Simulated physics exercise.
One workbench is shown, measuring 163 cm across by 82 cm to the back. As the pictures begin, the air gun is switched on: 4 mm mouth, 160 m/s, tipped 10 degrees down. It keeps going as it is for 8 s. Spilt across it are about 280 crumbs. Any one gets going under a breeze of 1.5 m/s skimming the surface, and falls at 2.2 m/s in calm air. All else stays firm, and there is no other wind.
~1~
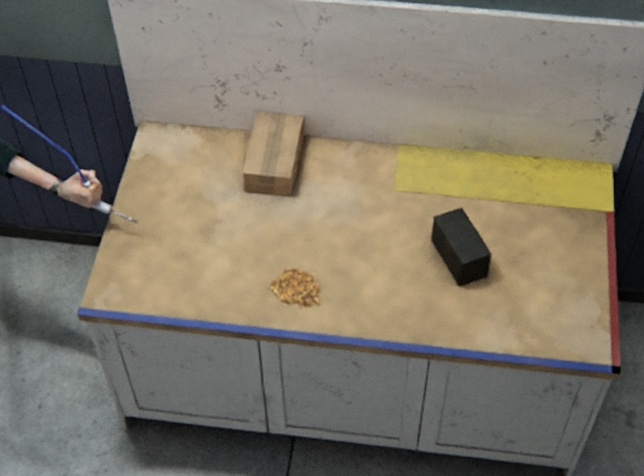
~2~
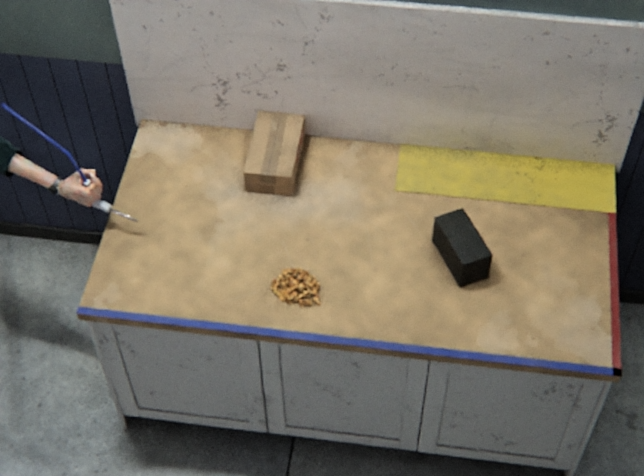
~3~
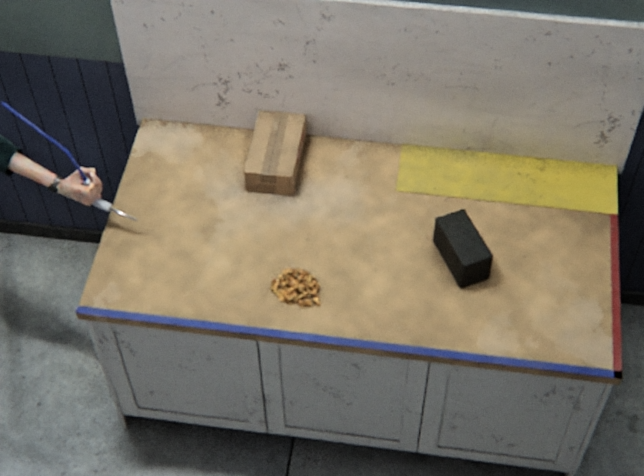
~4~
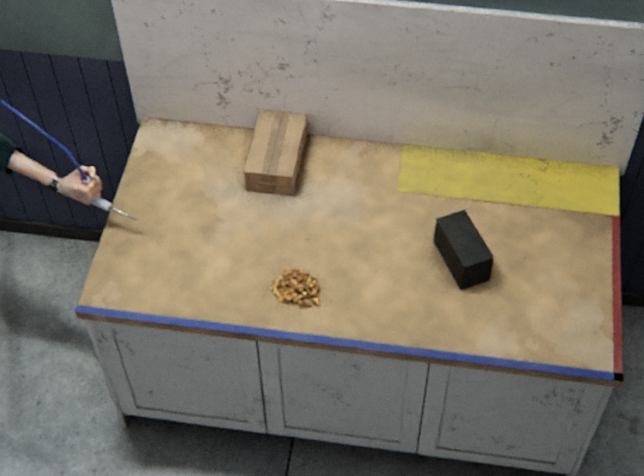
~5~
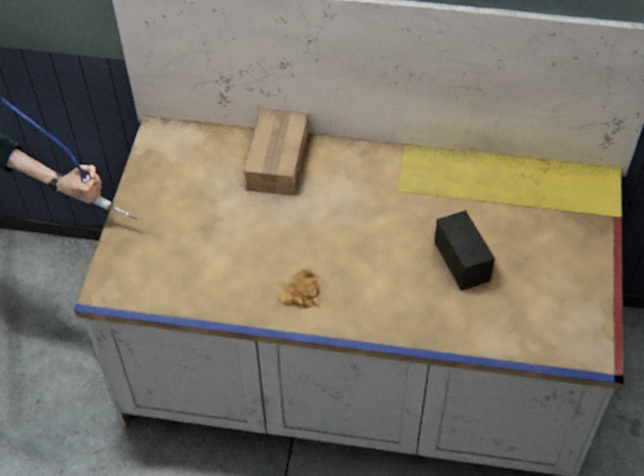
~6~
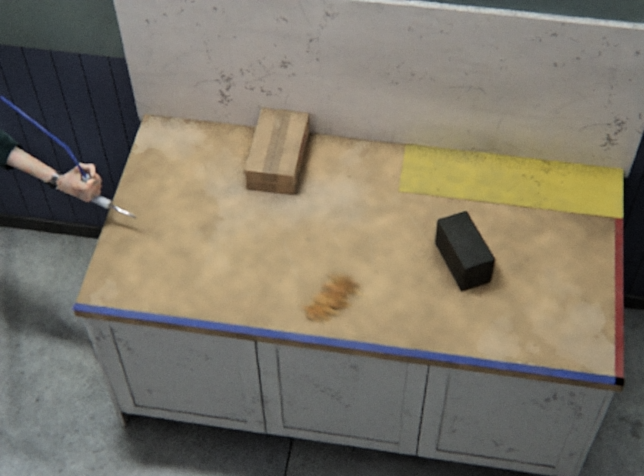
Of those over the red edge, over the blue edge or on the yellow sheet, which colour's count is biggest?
The count is biggest for blue.
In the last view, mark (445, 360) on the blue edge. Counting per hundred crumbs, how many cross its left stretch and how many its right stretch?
My take is close to 30 percent on the left side and near 40 percent on the right.
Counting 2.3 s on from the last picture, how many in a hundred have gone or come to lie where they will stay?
Near 90 %.
Then, 1.4 s after the last picture the count stands so, 67 % are over the blue edge, 0 % on the yellow sheet and 24 % over the red edge.
Then, 2.3 s after the last picture the count stands so, 67 % are over the blue edge, 0 % on the yellow sheet and 25 % over the red edge.
Then, 4.2 s after the last picture the count stands so, 67 % are over the blue edge, 0 % on the yellow sheet and 26 % over the red edge.
Then, 7.8 s after the last picture, at the end, 67 % are over the blue edge, 0 % on the yellow sheet and 26 % over the red edge.
